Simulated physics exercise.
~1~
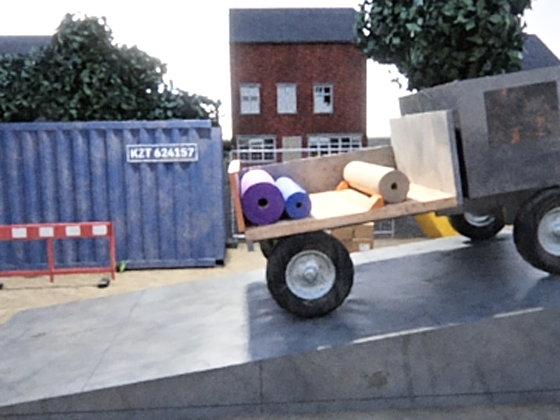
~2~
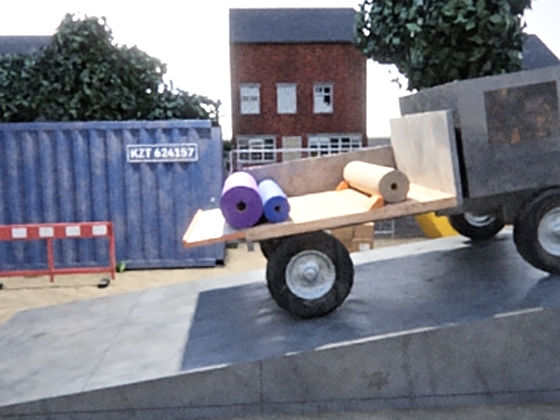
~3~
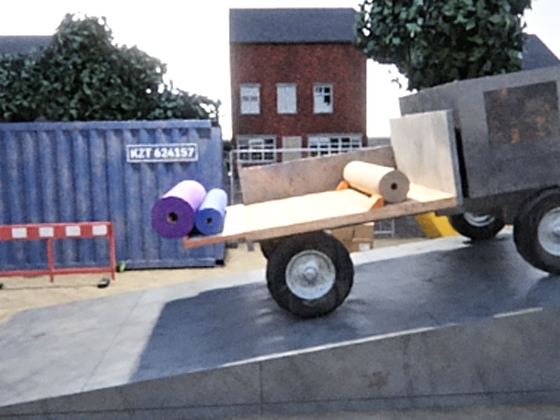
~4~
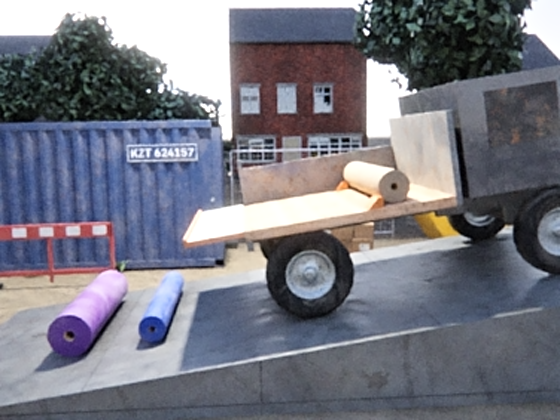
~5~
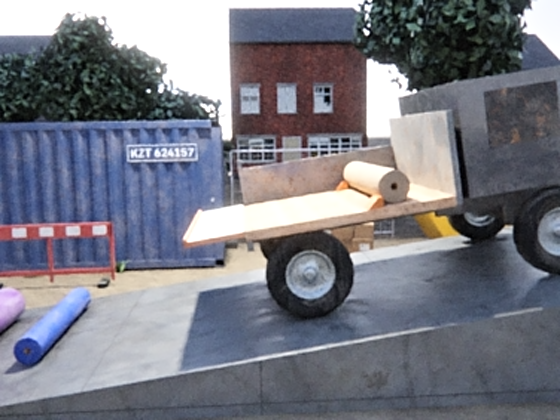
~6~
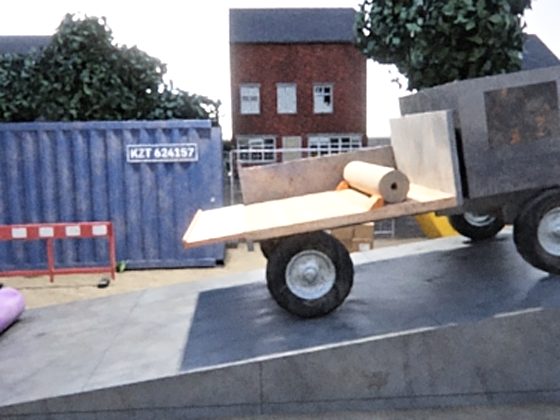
On a sloping road in front of a blue container and a brick house, a small truck stands with its open wooden bed facing us, a purple, a blue and an orange-tan roll lying in it. The tailgate swings down at the left, and the purple and blue rolls start rolling toward it. They travel out along the lowered gate, purple leading, and drop off its end onto the slope. Both keep rolling left down the road. Finally the blue one is out of sight and part of the purple one shows at the left edge, while the tan roll remains on the bed against an orange chock.
